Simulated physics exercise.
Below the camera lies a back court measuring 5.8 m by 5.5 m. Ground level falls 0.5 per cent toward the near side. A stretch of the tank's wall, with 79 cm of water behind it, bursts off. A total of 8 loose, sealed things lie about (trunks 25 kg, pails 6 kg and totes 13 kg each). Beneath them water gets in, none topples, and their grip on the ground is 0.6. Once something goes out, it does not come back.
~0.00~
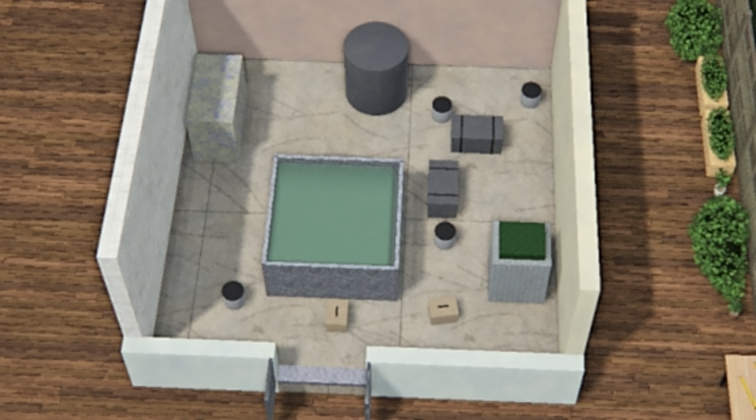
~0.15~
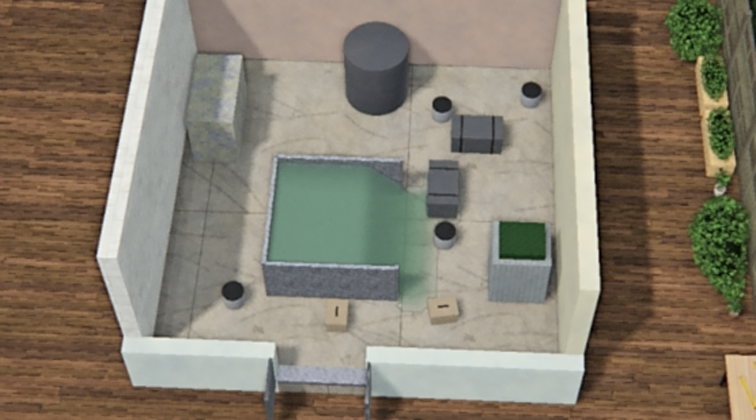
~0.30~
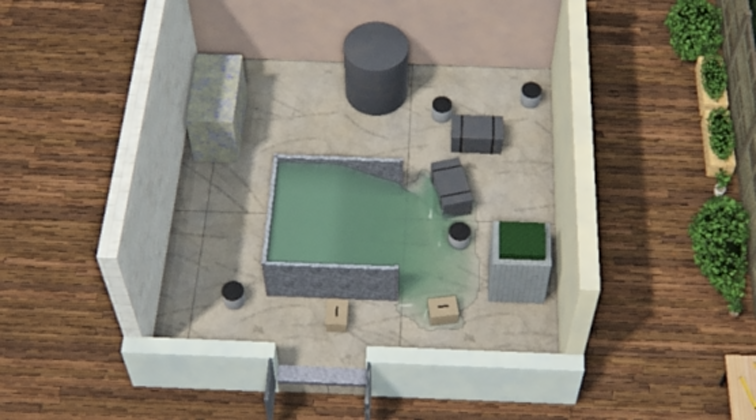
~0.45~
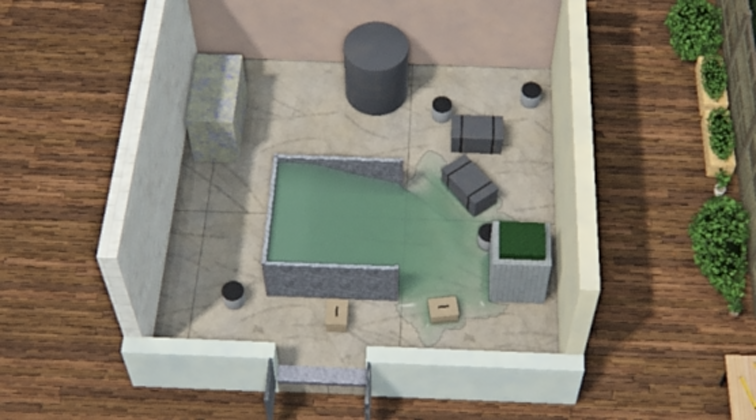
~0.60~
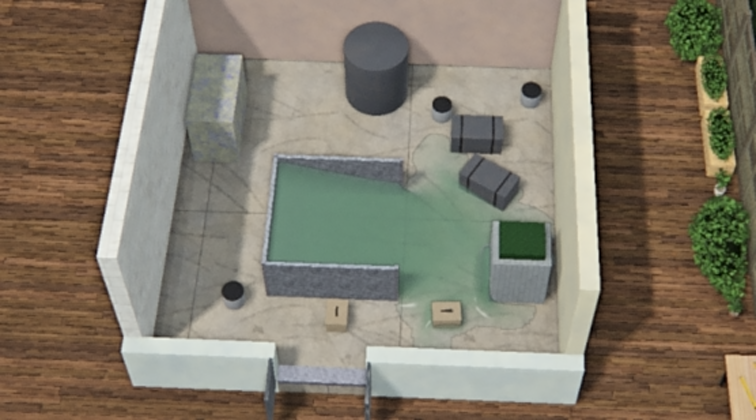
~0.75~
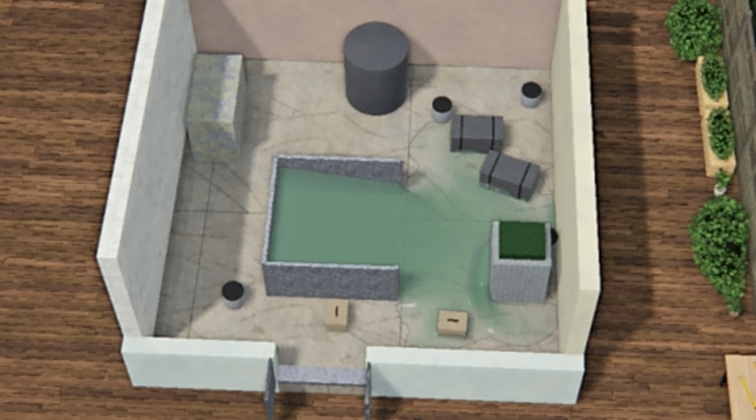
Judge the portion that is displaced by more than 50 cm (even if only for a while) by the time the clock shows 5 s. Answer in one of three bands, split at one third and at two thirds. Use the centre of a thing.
Two thirds or more.
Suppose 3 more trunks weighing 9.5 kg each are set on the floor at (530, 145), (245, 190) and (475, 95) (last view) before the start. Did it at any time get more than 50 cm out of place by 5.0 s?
Going through them, I'd say exceeds it, falls short and finally exceeds it.
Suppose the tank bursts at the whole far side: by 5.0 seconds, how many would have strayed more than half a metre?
4.
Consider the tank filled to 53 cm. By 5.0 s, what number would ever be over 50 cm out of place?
Then 6.
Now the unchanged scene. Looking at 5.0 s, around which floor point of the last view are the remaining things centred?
They average out to somewhere around (348, 208).
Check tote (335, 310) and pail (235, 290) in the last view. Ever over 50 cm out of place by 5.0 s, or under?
First one exceeds it, second one stays inside it.
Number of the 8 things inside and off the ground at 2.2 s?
That would be 2 of them.
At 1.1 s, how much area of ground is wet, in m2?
I'd estimate close to 12.0 m2.
After 1.1 s 3 of 8 are over 50 cm from their spots; 1 afloat.
After 2.2 s 5 of 8 are over 50 cm from their spots; 2 afloat.
After 3.5 s 6 of 8 are over 50 cm from their spots; 5 afloat.
After 5.0 s 7 of 8 are over 50 cm from their spots, and 7 have been at some point; 4 afloat.
